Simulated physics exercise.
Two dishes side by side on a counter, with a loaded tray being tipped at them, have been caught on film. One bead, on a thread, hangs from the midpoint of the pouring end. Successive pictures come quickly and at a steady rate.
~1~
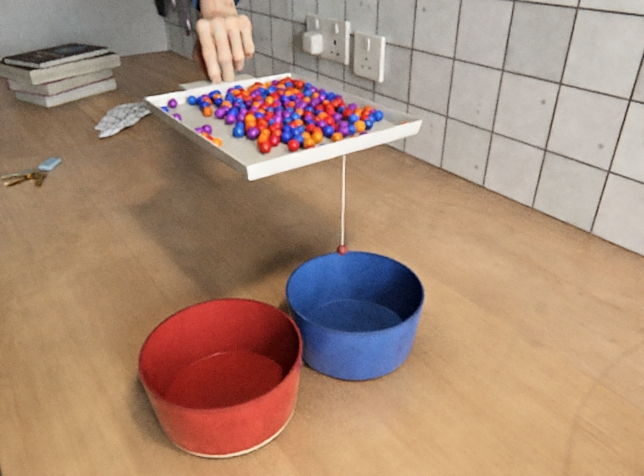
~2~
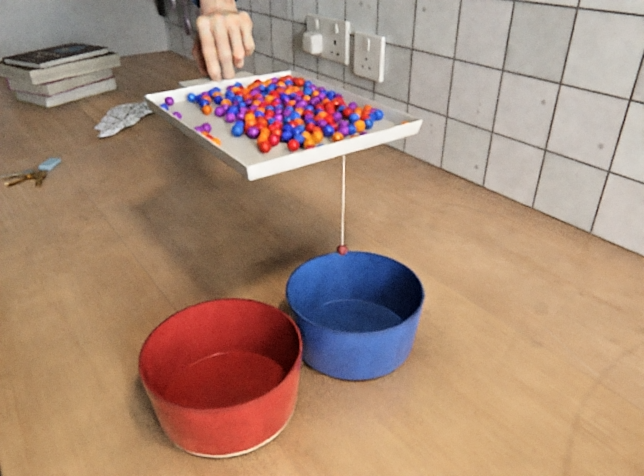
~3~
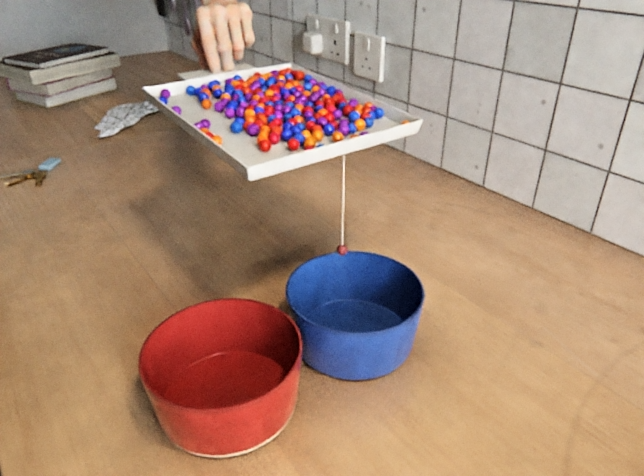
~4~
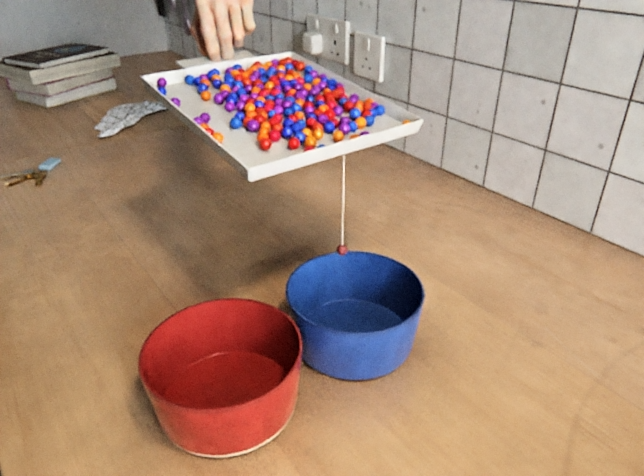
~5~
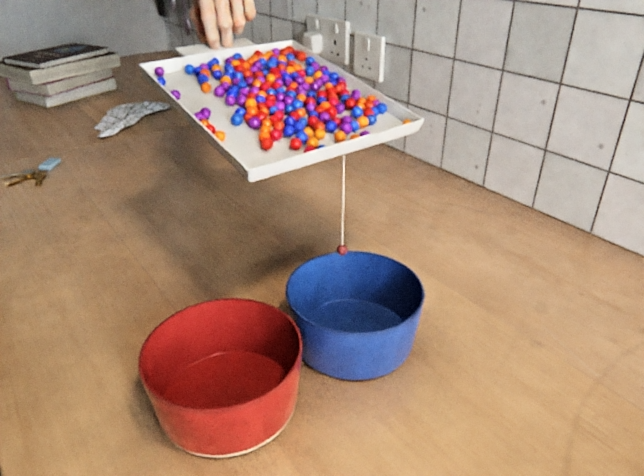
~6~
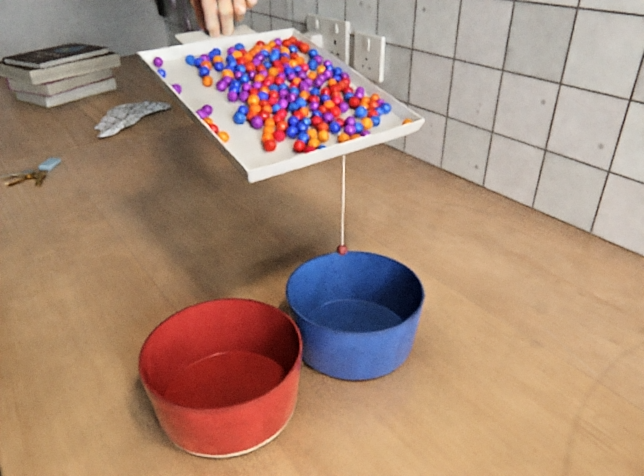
On a wooden counter beside a tiled wall, a hand holds the back of a white tray of colourful round beads above a red dish and a blue dish, a small bead hanging from its front edge. The hand raises the back edge gradually, tilting the tray, and the beads begin shifting across it.
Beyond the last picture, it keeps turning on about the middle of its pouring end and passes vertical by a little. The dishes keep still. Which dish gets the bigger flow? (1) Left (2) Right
2, right.
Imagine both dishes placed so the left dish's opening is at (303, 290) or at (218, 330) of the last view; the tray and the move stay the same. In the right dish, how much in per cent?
20 % and 60 %.
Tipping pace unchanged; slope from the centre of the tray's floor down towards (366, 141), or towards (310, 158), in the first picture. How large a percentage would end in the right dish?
Near 30 % and 60 %.
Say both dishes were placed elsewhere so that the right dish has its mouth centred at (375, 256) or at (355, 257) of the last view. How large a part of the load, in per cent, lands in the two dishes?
In turn 80 and 60 in a hundred.
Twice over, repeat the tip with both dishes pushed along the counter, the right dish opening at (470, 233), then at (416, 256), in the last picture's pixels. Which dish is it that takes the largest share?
For the first position it is the one at left; for the second, the one at left.
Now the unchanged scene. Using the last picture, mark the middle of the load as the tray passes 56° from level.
Close to (331, 132).
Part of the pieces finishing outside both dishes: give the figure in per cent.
Call it some 20 percent of the pieces.
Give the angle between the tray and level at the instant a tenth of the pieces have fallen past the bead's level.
Around 60°, give or take.
Soon, tray tipped steeply; most on the tray; a stray few in the left dish; a small part in the right dish; a small part in the air.
A while on, tray tipped right over; a small part on the tray; a small part in the left dish; about half in the right dish; a small part outside both; a small part in the air.
Towards the end, tray tipped past a quarter turn; about a quarter in the left dish; about two thirds in the right dish; about a quarter outside both.
Finally, tray tipped past a quarter turn; about a quarter in the left dish; about two thirds in the right dish; about a quarter outside both.
